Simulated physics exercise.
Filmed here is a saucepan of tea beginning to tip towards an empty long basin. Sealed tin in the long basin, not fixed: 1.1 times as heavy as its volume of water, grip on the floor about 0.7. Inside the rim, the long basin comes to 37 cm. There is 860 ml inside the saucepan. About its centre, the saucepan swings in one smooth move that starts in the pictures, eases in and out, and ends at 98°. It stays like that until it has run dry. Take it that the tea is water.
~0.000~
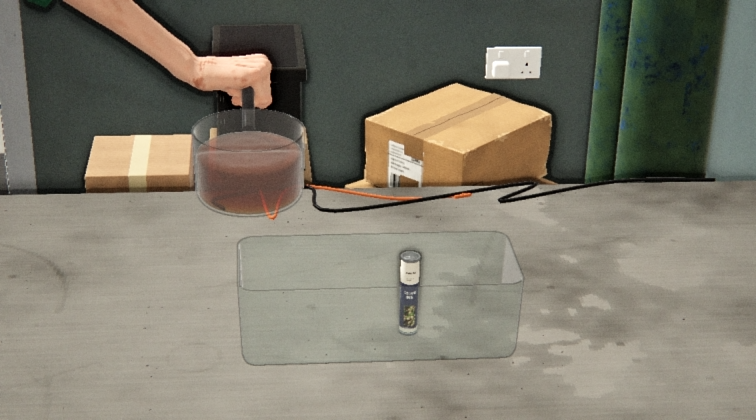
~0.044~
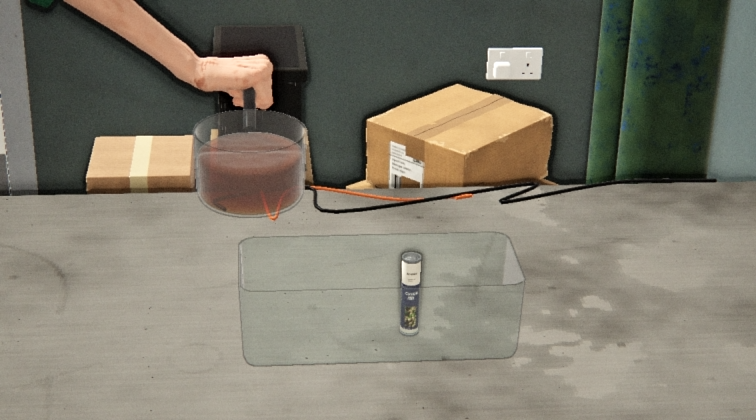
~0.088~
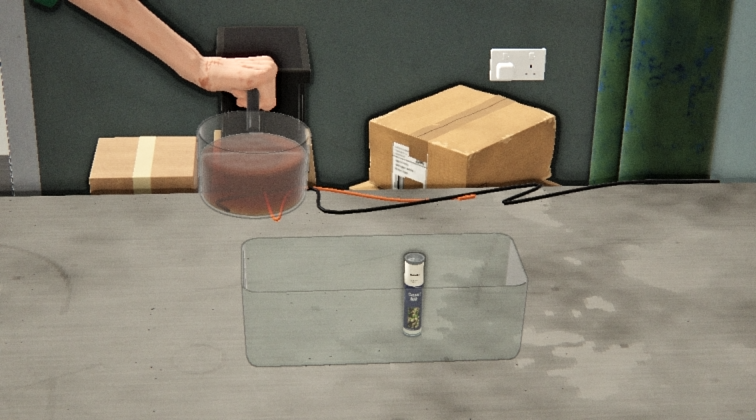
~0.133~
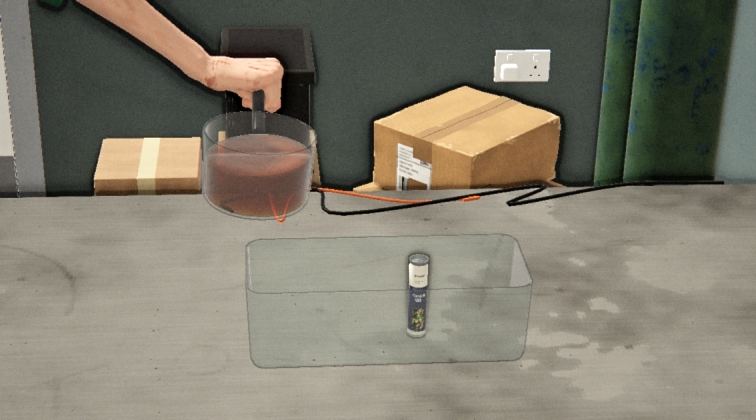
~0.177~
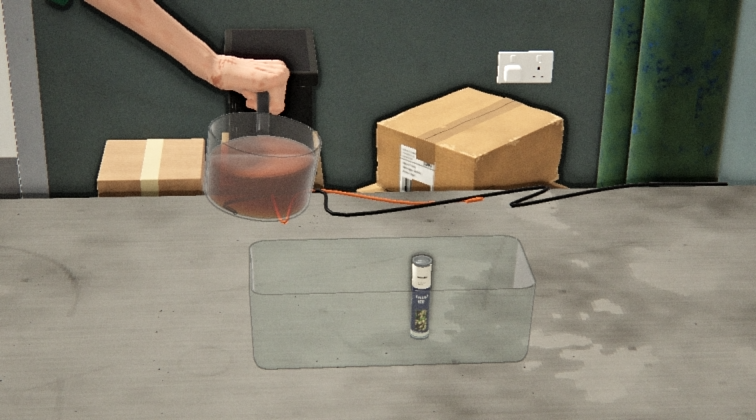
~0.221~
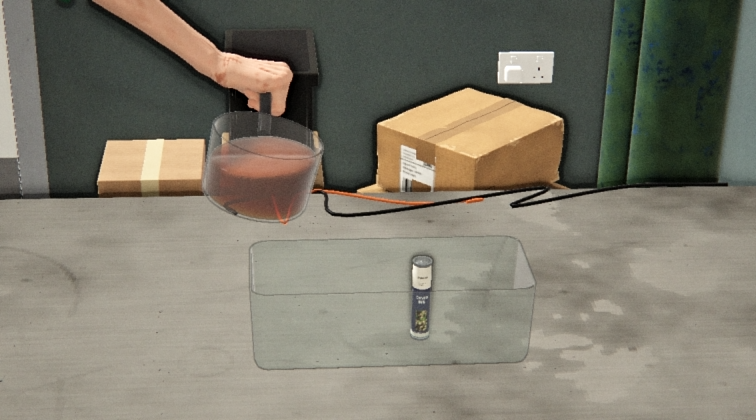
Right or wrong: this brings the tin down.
Wrong, the tin stays up.
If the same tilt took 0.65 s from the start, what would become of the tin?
The tin stays balanced.
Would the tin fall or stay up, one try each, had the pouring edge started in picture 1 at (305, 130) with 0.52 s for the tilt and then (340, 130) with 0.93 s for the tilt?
Try 1: Still standing; try 2: Tipped over.
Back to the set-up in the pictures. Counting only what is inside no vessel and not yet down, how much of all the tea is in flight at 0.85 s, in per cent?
I'd put it at about 18 per cent of the liquid.
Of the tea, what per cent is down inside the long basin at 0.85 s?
Looks like about 62 % of the whole amount.
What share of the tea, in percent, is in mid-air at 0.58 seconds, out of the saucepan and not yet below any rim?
Some 22 % is the figure.
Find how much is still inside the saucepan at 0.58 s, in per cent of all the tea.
Roughly 74 percent.
After 0.58 s the tilt is 68° and 74 per cent is still to pour; the tin stands where it began.
After 0.85 s the tilt is 96° and 22 per cent is still to pour; the tin stands where it began.
After 1.13 s the tilt is 98° and 4 per cent is still to pour; the tin stands where it began.
After 1.43 s the tilt is 98° and 1 per cent is still to pour; the tin stands where it began.
In the end the tin stands where it began.
